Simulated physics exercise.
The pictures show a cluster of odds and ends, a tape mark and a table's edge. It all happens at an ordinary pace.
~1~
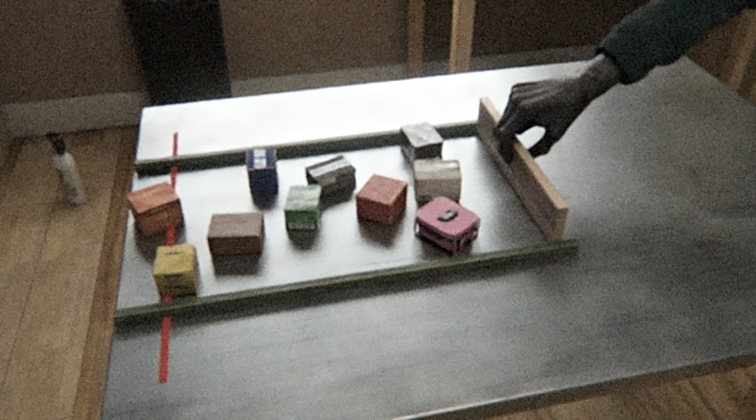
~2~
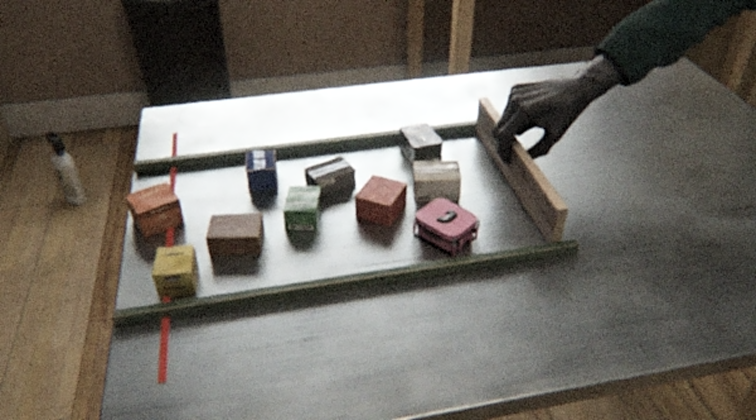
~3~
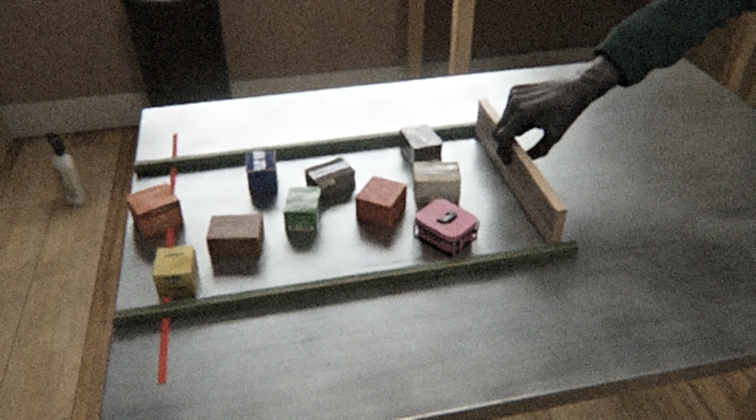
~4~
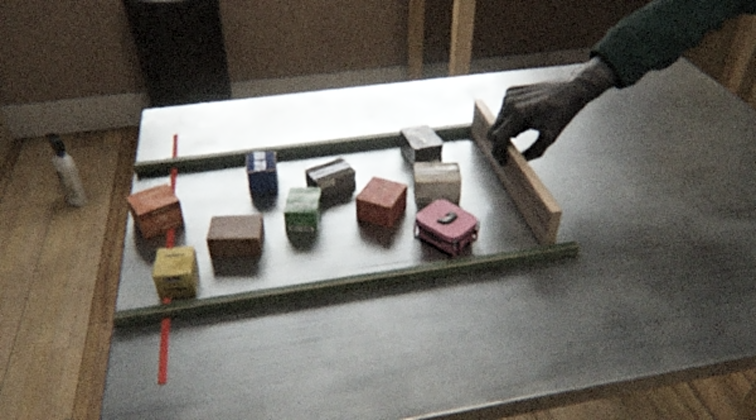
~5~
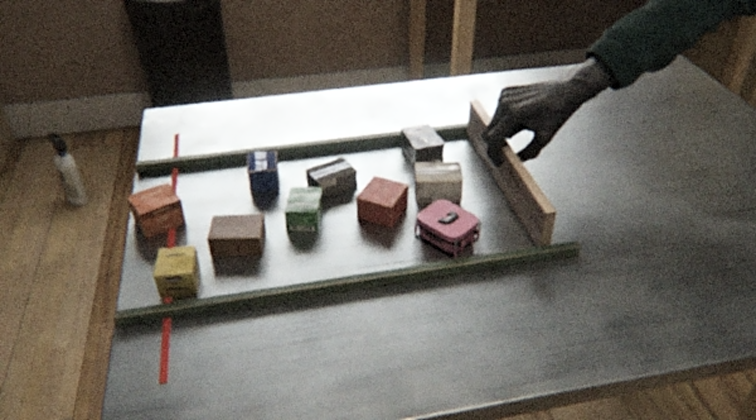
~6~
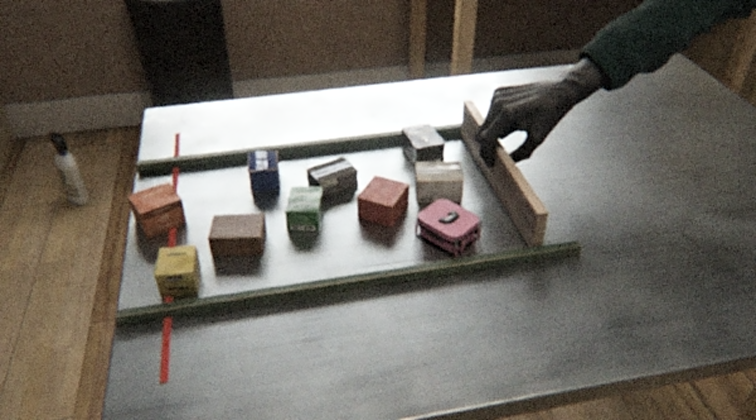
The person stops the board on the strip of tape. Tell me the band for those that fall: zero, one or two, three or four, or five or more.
Outcome: The number that fall off is five or more.
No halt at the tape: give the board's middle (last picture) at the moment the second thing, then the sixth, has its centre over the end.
Near (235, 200) and (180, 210).
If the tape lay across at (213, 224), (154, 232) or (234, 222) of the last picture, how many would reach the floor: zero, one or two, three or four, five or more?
The falls would be 3 or 4; at least five; 1 or 2.
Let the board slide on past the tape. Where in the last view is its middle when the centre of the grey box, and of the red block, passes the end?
For the grey box at (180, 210), for the red block at (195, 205).
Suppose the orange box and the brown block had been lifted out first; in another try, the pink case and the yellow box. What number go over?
The counts: 5 and 5.
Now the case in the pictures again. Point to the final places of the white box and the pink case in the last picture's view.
First (145, 221), then (145, 263).
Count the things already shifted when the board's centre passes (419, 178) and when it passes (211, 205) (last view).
First 4, then 10.
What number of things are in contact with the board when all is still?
The number is 3.
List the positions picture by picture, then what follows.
In the first frame, orange box (156, 209); yellow box (177, 270); brown block (237, 233); board (516, 164); tape (171, 229).
In the second frame, yellow box (176, 271); red block (381, 200).
In the third frame, brown block (236, 235); white box (437, 182).
In the fourth frame, orange box (156, 210); blue box (262, 172).
In the fifth frame, yellow box (178, 272); black box (422, 146).
In the sixth frame, orange box (158, 209); yellow box (179, 271); brown block (238, 234); board (498, 168); tape (172, 230).
A little later, none off yet; orange box at rest near (158, 209); yellow box at rest near (179, 271); brown block at rest near (238, 234).
Next, none off yet; orange box at rest near (156, 208); yellow box at rest near (177, 274); brown block shifted well along near (137, 259).
When it is over, the number that fall off is five or more; down, red block, grey box, green box, blue box, brown block, yellow box and orange box.
